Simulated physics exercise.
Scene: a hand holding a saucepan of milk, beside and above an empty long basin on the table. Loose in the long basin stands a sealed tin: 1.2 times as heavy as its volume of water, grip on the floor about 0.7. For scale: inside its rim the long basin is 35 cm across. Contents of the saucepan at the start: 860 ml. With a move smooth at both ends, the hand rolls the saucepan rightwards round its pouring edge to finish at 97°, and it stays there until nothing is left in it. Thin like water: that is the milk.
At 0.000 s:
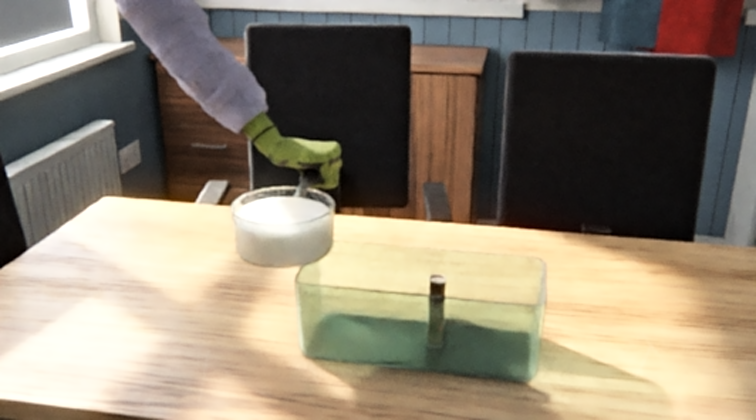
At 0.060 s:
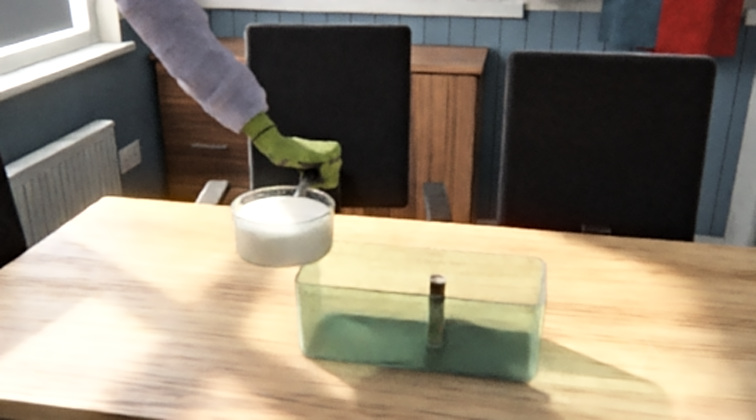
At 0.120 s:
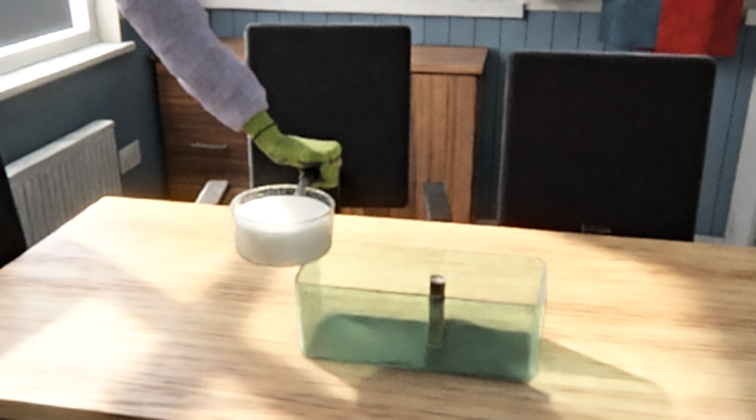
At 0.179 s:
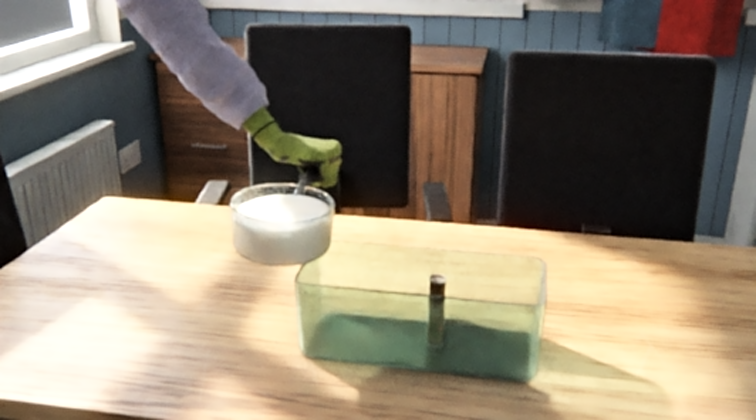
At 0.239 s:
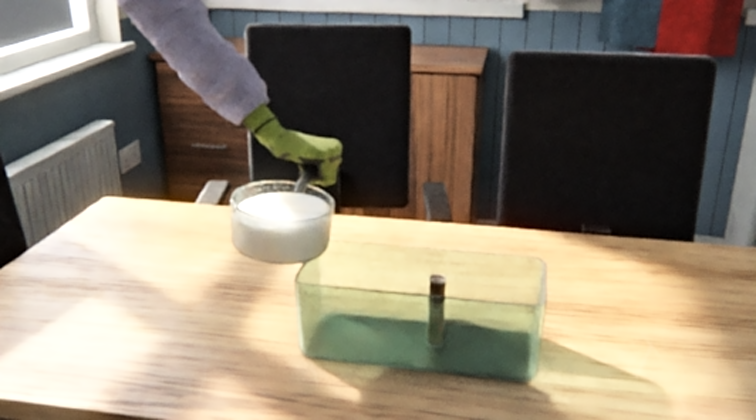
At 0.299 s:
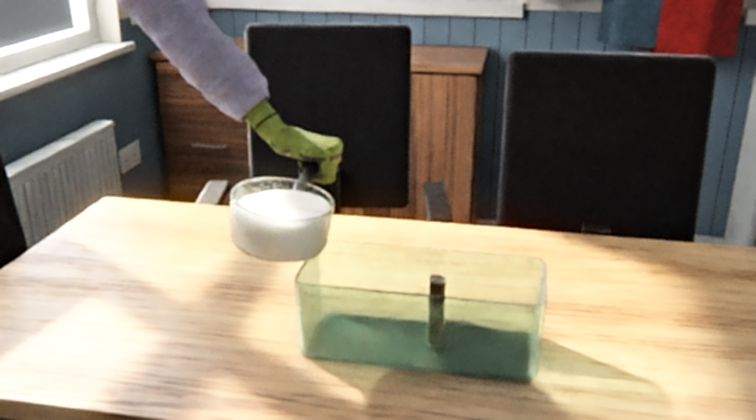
A hand in a green glove, with a lilac sleeve, holds a clear round pan of white milk above a pale wooden table, seen from slightly above in a room with blue panelled walls. A long translucent green basin with a small dark upright tin sits to the right, before two black chairs. The hand slowly tilts the pan slightly rightwards while the view stays still.
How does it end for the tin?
The tin stays on its feet.
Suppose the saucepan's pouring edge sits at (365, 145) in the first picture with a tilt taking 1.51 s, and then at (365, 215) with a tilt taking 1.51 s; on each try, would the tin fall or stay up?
Try 1: Tipped over; try 2: Tipped over.
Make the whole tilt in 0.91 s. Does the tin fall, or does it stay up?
In that case the tin overturns.
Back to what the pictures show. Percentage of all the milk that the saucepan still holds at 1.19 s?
Close to 14 in a hundred.
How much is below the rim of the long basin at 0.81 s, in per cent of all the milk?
Near 12 in a hundred.
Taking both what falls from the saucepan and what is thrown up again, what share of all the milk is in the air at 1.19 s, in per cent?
About 12 per cent.
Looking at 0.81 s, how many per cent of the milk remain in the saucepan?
About 64 percent.
Then, 0.81 s in, the tilt is 54° and 65 per cent is still to pour; the tin stands where it began.
Then, 1.19 s in, the tilt is 87° and 15 per cent is still to pour; the tin stands where it began.
Then, 1.58 s in, the tilt is 97° and 1 per cent is still to pour; the tin stands where it began.
Then, 2.01 s in, the tilt is 97° and 0 per cent is still to pour; the tin stands where it began.
Finally, the tin stands where it began.
